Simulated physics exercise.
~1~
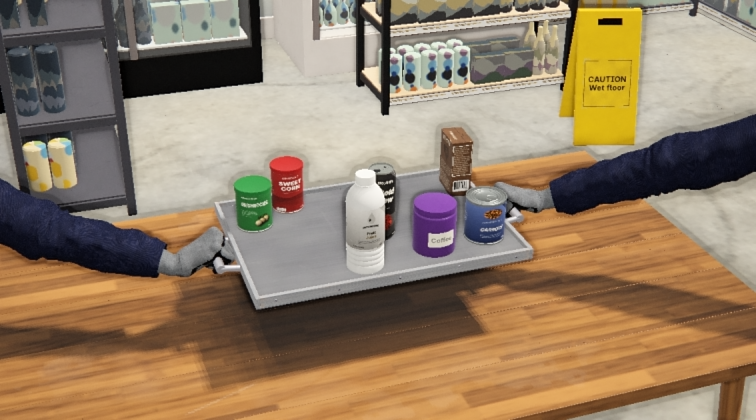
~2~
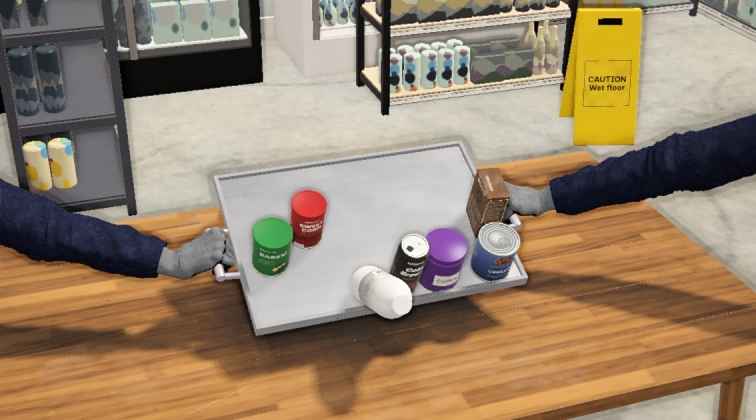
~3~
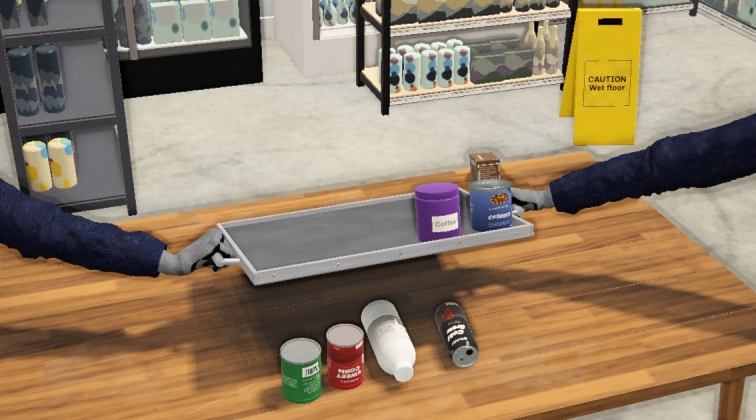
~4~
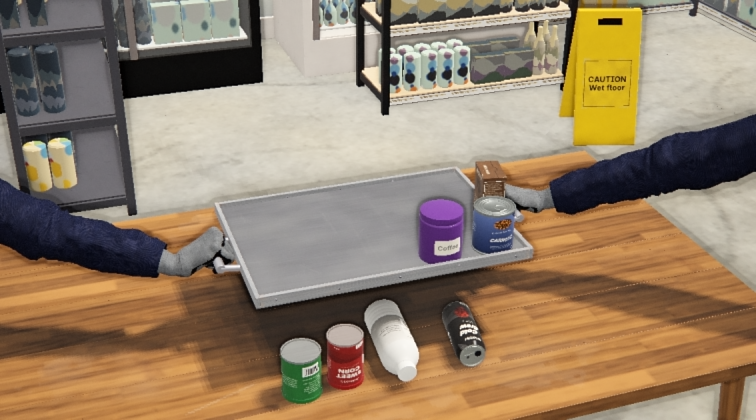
Tray in two gloved hands tilting towards the viewer, spilling four containers onto the table, then levelling with three still aboard.
